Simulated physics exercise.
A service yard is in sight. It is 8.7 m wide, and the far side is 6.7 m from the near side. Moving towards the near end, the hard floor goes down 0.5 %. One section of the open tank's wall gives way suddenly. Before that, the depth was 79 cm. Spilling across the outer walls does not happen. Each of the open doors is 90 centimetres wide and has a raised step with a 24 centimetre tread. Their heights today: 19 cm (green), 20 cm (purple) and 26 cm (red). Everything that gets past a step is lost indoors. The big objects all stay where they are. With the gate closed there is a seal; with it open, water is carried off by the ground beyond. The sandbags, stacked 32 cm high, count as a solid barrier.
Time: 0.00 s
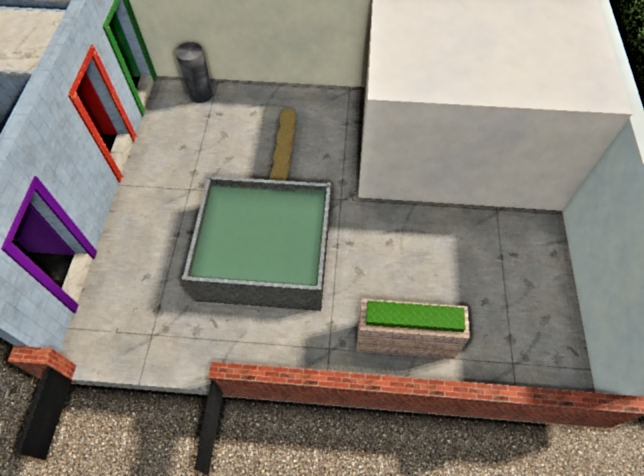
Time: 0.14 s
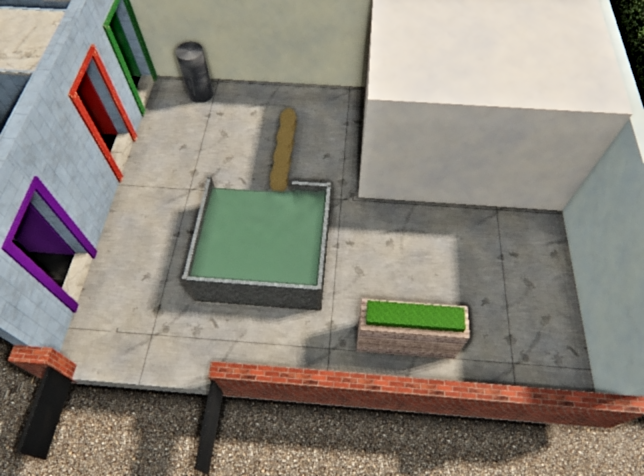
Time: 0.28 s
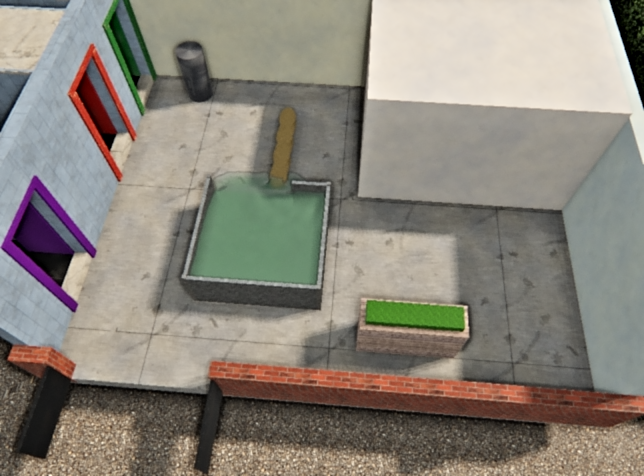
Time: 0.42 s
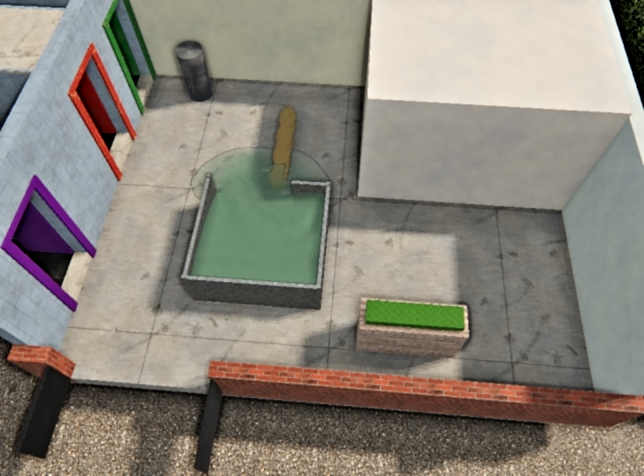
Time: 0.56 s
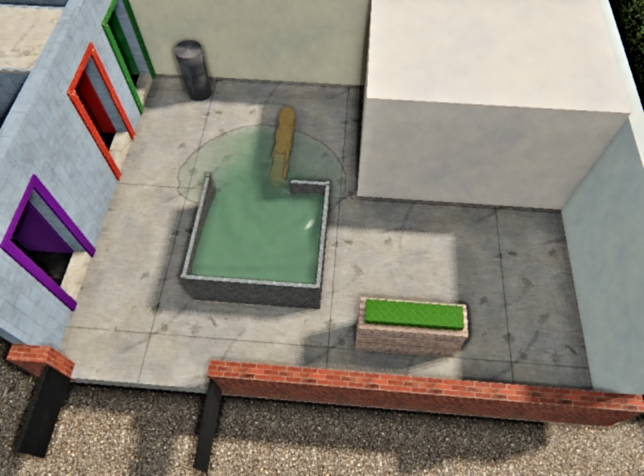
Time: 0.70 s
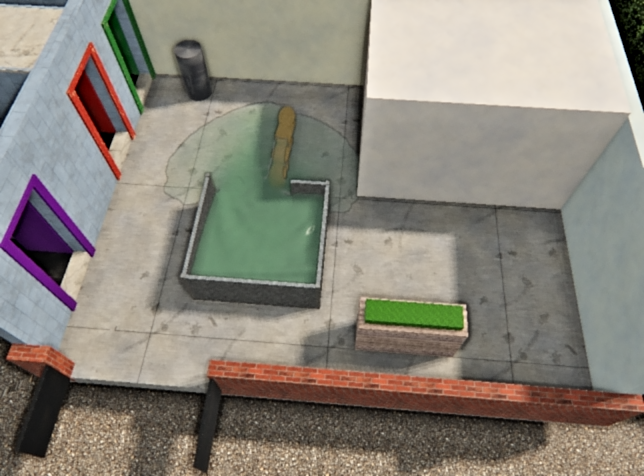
A square open tank loses part of its far wall and greenish water spreads across the floor.
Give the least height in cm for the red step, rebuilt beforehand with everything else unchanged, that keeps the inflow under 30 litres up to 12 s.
Close to 11 cm is just enough.
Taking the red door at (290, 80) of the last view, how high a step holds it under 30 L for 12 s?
Something near 23 cm.
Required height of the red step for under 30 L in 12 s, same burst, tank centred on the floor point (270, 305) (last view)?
Roughly 15 cm is needed.
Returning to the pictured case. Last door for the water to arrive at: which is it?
It is the purple one.
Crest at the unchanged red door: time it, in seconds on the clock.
Some 4.0 s, more or less.
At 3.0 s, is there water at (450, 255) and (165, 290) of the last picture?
Untouched, untouched.
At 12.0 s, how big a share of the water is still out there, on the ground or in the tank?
Roughly 80 %.
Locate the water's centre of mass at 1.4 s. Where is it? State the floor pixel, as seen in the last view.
(262, 202), roughly.
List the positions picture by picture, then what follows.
In the first picture, the open tank at (261, 232) is whole and still, 79 cm deep; the red door at (109, 125) is dry.
In the second picture, the gap is on the far side, the front 0.3 m out at a hidden place; the back of the open tank holds 79 cm.
In the third picture, water pours out on the far side and has run 0.8 m, to (289, 175); about 15 cm deep outside, 79 cm at the back.
In the fourth picture, the gap is on the far side, the front 1.4 m out at (261, 150); the back of the open tank holds 77 cm.
In the fifth picture, water pours out on the far side and has run 2.0 m, to (264, 127); about 6 cm deep outside, 70 cm at the back.
In the sixth picture, the front is at (257, 106), 2.6 m from the gap on the far side; 7.1 m2 of floor is wet, 68 cm left at the back; the red door at (108, 123), 3.0 m from the gap, is still 1.0 m from the nearest water.
After 1.4 s water covers 30 % of the floor, deepest (52 cm) near (279, 193); it has not reached the red door.
After 3.0 s water covers 35 % of the floor, deepest (34 cm) near (163, 75); 9 cm at the red door, 0 litres in over its 26 cm step.
After 12.0 s water covers 90 % of the floor, deepest (12 cm) near (261, 192); 10 cm at the red door, 0 litres in over its 26 cm step.
At the red door as built, the water arrived by 1.7 s and peaked near 16 cm at 4.0 s.
With a step of 9.5 cm, 51 litres would have come in within the 12 s; with 12.5 cm, 14 litres. So under 30 litres takes about 11 cm.
